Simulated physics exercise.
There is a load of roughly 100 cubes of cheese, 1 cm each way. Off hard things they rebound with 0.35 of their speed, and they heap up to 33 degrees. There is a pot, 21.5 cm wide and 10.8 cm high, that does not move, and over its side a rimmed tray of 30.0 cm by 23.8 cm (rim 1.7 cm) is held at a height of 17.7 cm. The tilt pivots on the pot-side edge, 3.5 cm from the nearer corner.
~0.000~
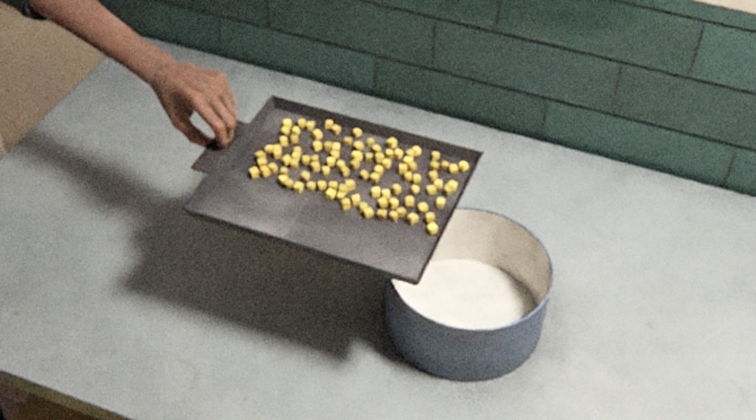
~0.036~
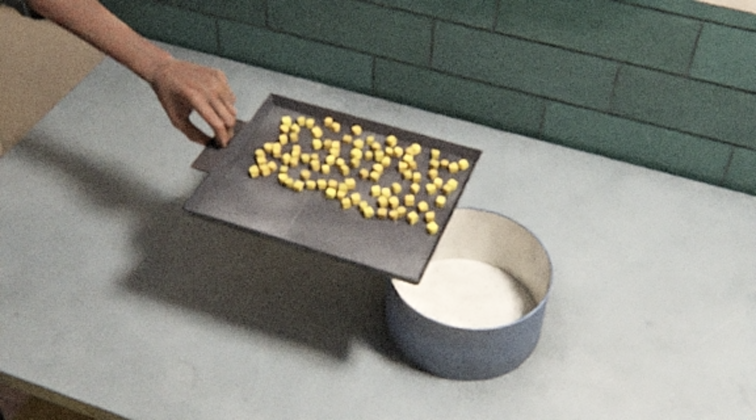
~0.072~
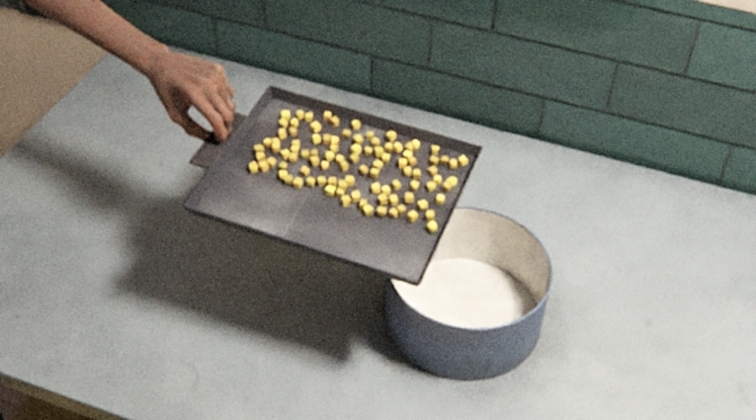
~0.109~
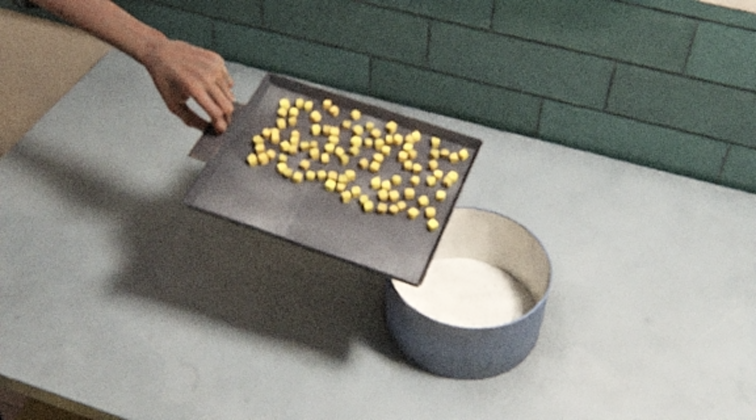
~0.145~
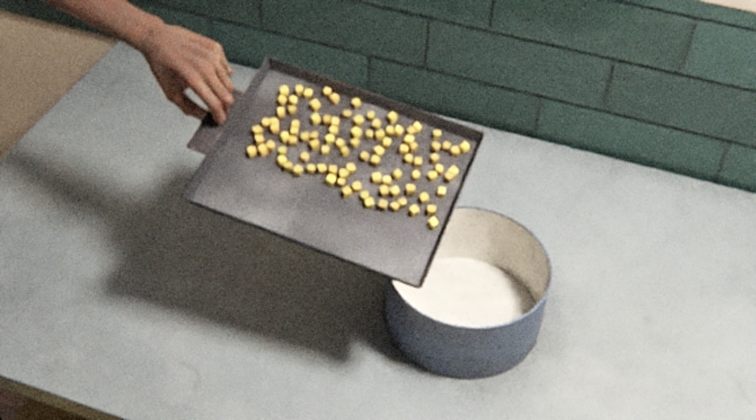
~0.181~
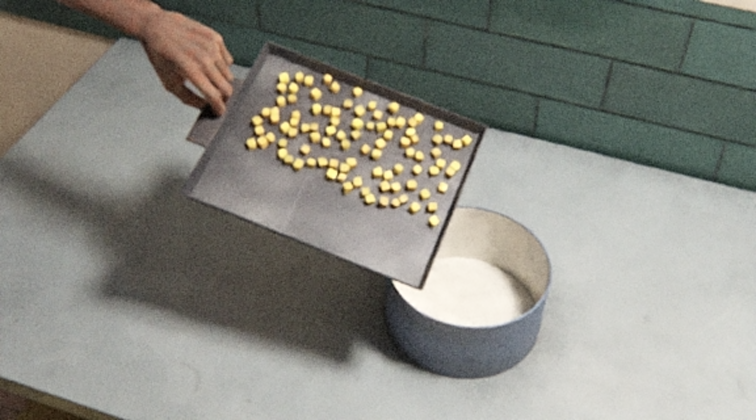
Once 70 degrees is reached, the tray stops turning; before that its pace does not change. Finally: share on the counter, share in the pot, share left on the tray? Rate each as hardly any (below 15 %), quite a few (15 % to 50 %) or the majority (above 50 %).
I would put it this way: Counter: The majority, pot: Hardly any, left on the tray: Hardly any.
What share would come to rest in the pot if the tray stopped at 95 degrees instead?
The pot would get around 0 per cent.
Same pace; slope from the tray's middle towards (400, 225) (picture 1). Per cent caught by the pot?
Near 70 percent, give or take.
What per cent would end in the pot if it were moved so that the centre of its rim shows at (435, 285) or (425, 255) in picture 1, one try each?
I'd say some 35 per cent for the first and some 0 per cent for the second.
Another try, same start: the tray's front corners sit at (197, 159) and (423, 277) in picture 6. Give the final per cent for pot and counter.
Pot: 70, counter: 15.
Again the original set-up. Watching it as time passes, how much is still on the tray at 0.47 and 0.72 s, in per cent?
In turn: 100, 5.
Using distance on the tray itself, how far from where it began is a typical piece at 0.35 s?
It has moved some 0 cm from its start.
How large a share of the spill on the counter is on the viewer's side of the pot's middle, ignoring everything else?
Roughly 100 percent of the spill.
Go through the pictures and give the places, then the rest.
The first frame shows tray tilt 0 degrees, front corners at (190, 206) and (417, 276); middle of the pieces at (355, 164); pot at (470, 265).
The second frame shows tray tilt 1 degrees, front corners at (190, 206) and (417, 276); middle of the pieces at (354, 163).
The third frame shows tray tilt 3 degrees, front corners at (189, 204) and (418, 277), lowest corner right front; middle of the pieces at (354, 159).
The fourth frame shows tray tilt 8 degrees, front corners at (189, 199) and (418, 279), lowest corner right front; middle of the pieces at (354, 151).
The fifth frame shows tray tilt 13 degrees, front corners at (188, 195) and (419, 281), lowest corner right front; middle of the pieces at (355, 143).
The sixth frame shows tray tilt 19 degrees, front corners at (188, 191) and (419, 284), lowest corner right front; middle of the pieces at (356, 135); pot at (469, 263). The tray's pace is about 155 degrees a second.
After 0.35 s, tilt 45 degrees; the tray holds 100 %, the pot 0 %.
After 0.47 s, tilt 64 degrees; the tray holds 100 %, the pot 0 %.
After 0.72 s, tilt 70 degrees; the tray holds 5 %, the pot 0 %.
By 1.9 s all is still; counter 100 %, pot 0 %, tray 0 %.
